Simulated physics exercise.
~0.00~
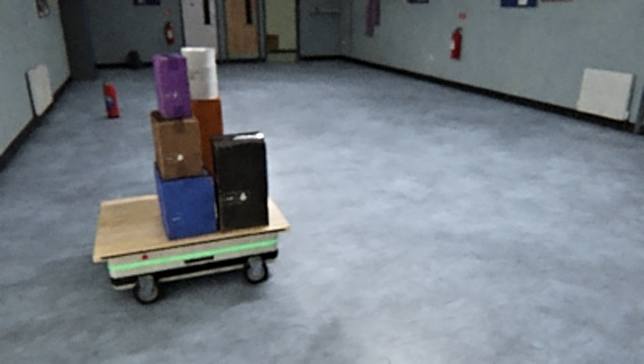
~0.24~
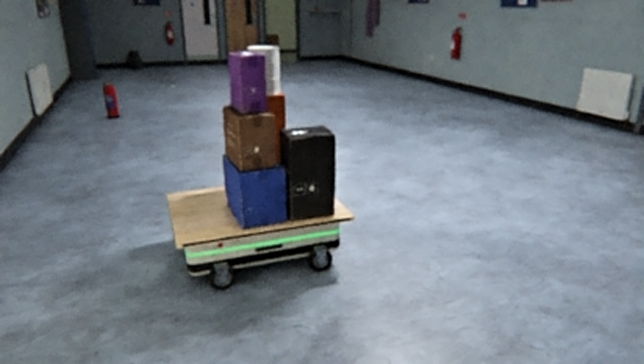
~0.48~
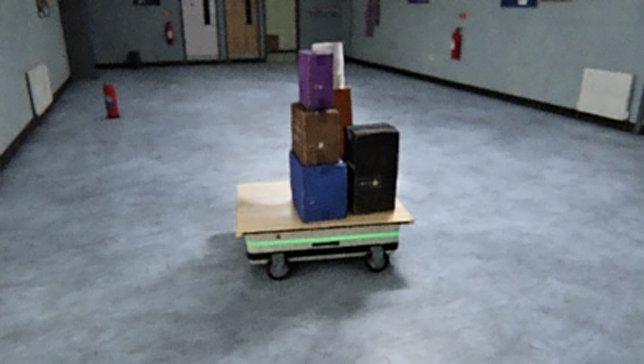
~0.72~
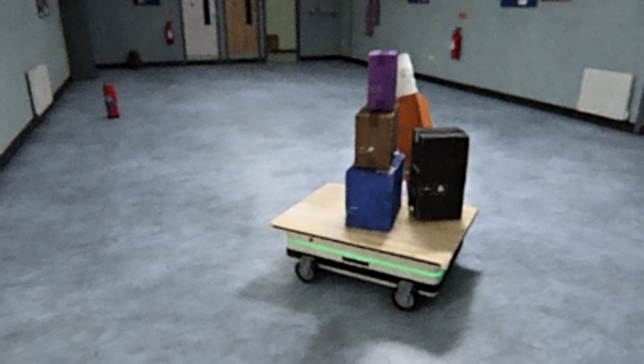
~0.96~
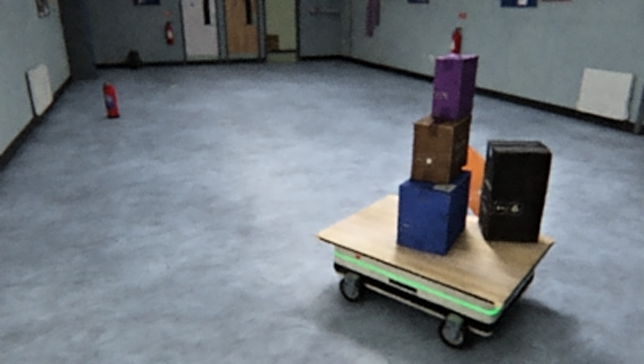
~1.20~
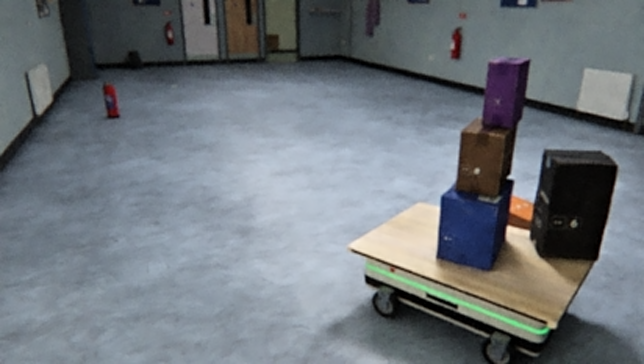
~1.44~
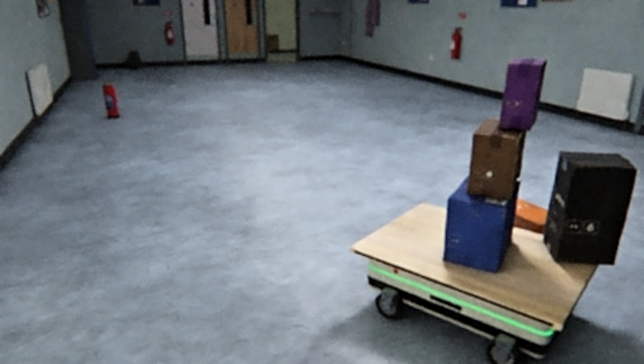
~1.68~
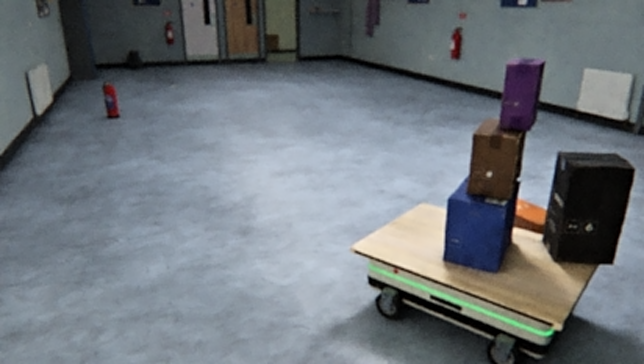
A flat wooden-topped cart with a glowing green strip rolls across the blue-grey floor of a large hall, seen from a fixed, slightly raised viewpoint. It carries a purple box on a brown box on a blue box, a black box at right, and a white canister atop an orange box behind. The cart travels rightward, then swings toward the viewer. As it turns, the orange box and canister lean and drop off the back, the canister vanishing from view. The cart stops at right, its remaining boxes shifted but upright, the orange box lying behind.
